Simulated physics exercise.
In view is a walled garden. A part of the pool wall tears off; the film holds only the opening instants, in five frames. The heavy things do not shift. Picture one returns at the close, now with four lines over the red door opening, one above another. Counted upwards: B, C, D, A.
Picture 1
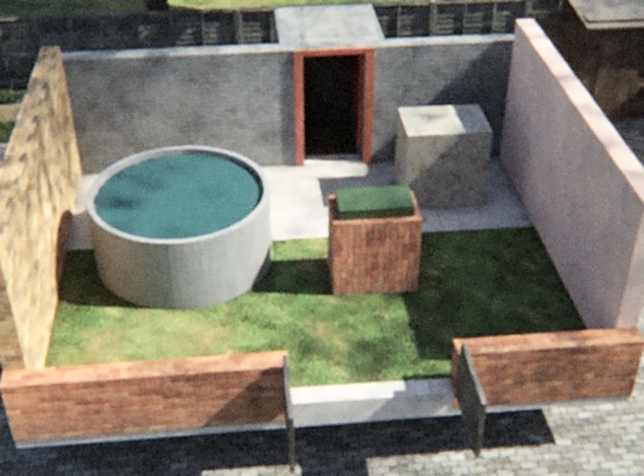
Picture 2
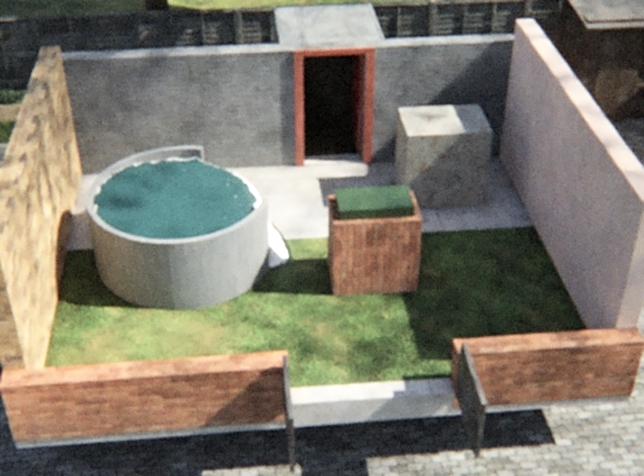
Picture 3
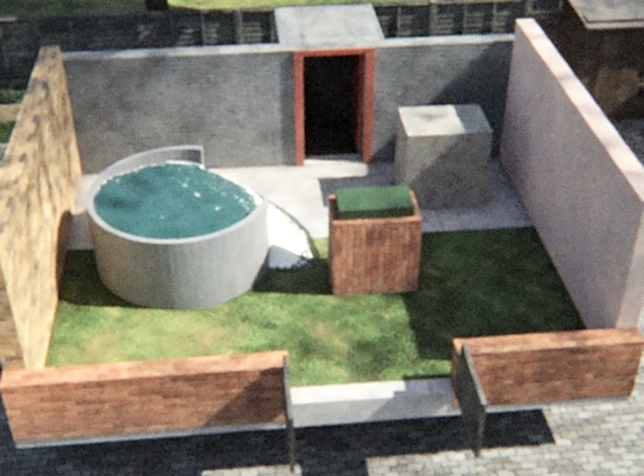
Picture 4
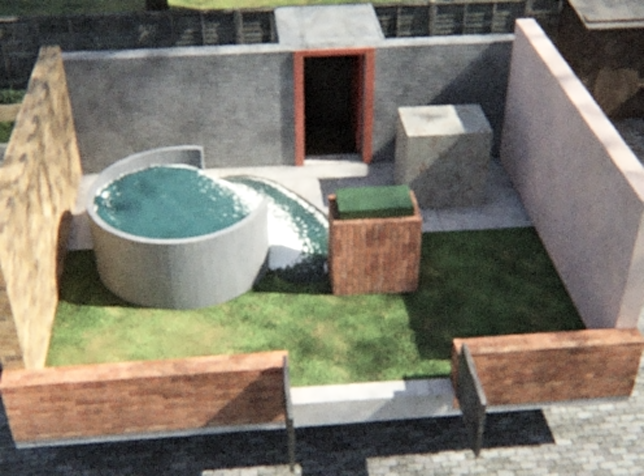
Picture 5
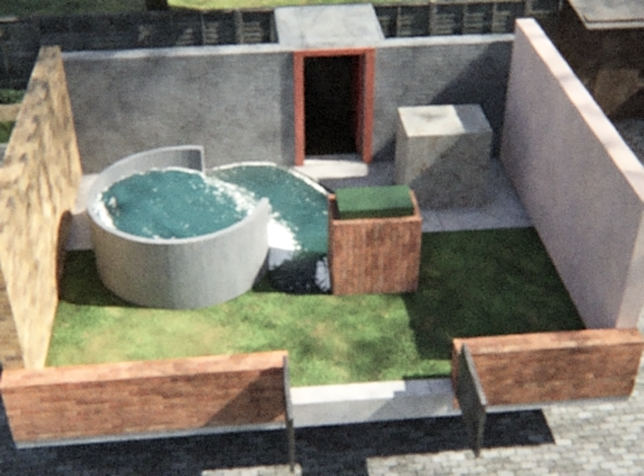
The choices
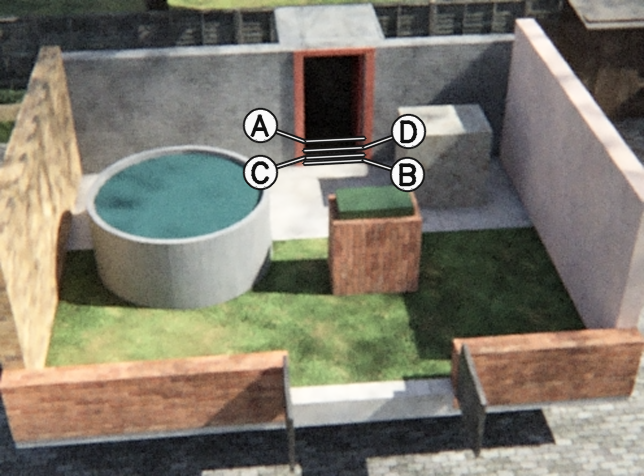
Teal water sits still in a round grey pool on the left of a walled garden, until a section of the pool's wall opens at the back right. Foaming water pours through the gap onto the paving and grass, then spreads behind and up against the brick planter as the pool's level drops.
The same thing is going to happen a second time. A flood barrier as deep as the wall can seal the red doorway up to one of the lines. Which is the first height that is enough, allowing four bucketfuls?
Take A.
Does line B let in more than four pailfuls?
Yes, it does.
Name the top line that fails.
It is D.
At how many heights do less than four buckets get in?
One of the four.
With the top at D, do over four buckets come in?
Yes.
On the marked copy, A at (334, 139); B at (334, 161); C at (334, 156); D at (334, 149); from the bottom up B, C, D, A.
With A, a splash gets over, under a bucket.
With B, dozens of bucketfuls pour in.
With C, dozens of bucketfuls pour in.
With D, about 8 bucketfuls get in.
